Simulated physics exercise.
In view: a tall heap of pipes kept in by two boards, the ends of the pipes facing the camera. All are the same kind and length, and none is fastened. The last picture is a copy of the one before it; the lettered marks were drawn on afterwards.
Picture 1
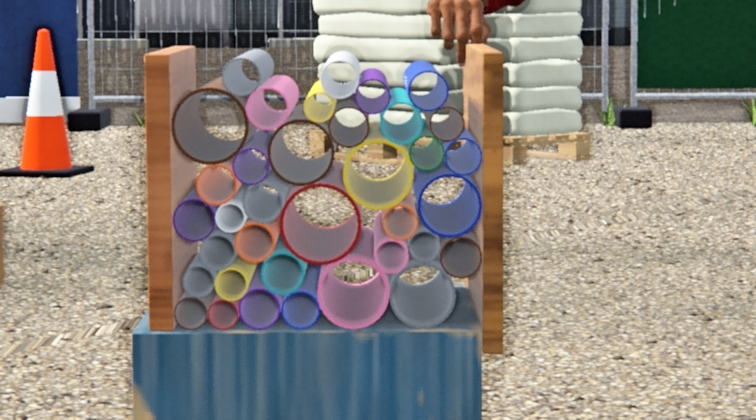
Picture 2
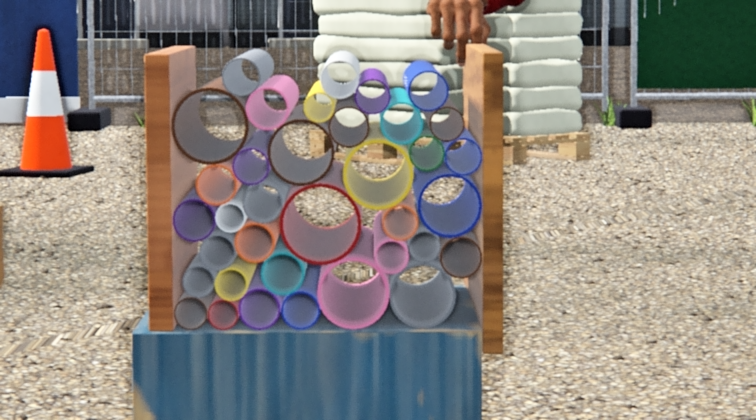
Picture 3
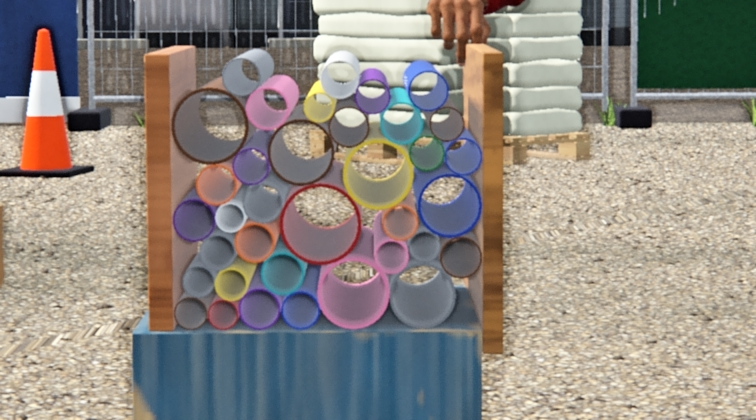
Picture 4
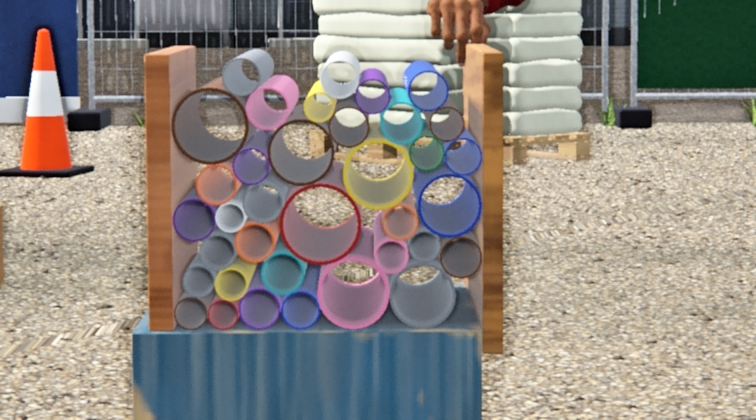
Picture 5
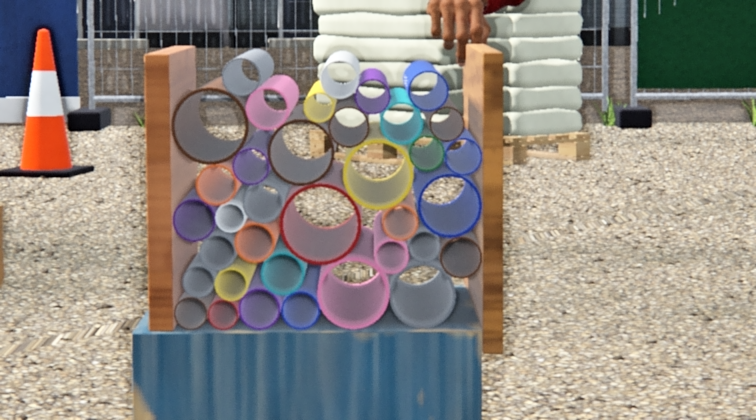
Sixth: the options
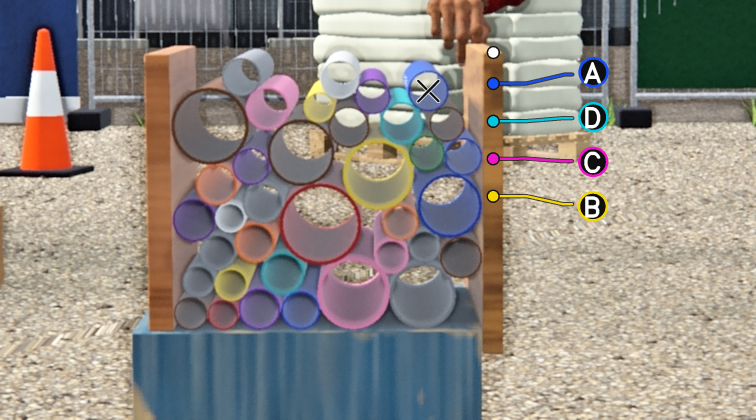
The footage shows a heap of colourful open-ended pipes stacked between two upright wooden boards on a blue base, while a hand hangs beside pale stacked bags behind them; nothing visibly moves, and the pipes stay in place throughout.
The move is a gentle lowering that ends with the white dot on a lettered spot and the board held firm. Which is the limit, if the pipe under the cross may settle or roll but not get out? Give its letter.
The answer is mark C.
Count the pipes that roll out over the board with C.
With C, none.
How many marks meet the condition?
Three of the four.
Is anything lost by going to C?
No, at C.
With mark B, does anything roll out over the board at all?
Yes, at B.
On the marked copy, A at (493, 84); B at (493, 196); C at (493, 159); D at (493, 121); the cross at (428, 91); the white dot at (493, 53).
Following C. Soon after the start, top of the board (482, 107).
Later, top of the board (482, 158).
In the end, top of the board (482, 158), none out over the board, the crossed one still inside.
As for the rest, A keeps the crossed one inside; B lets the crossed one out; D keeps the crossed one inside.
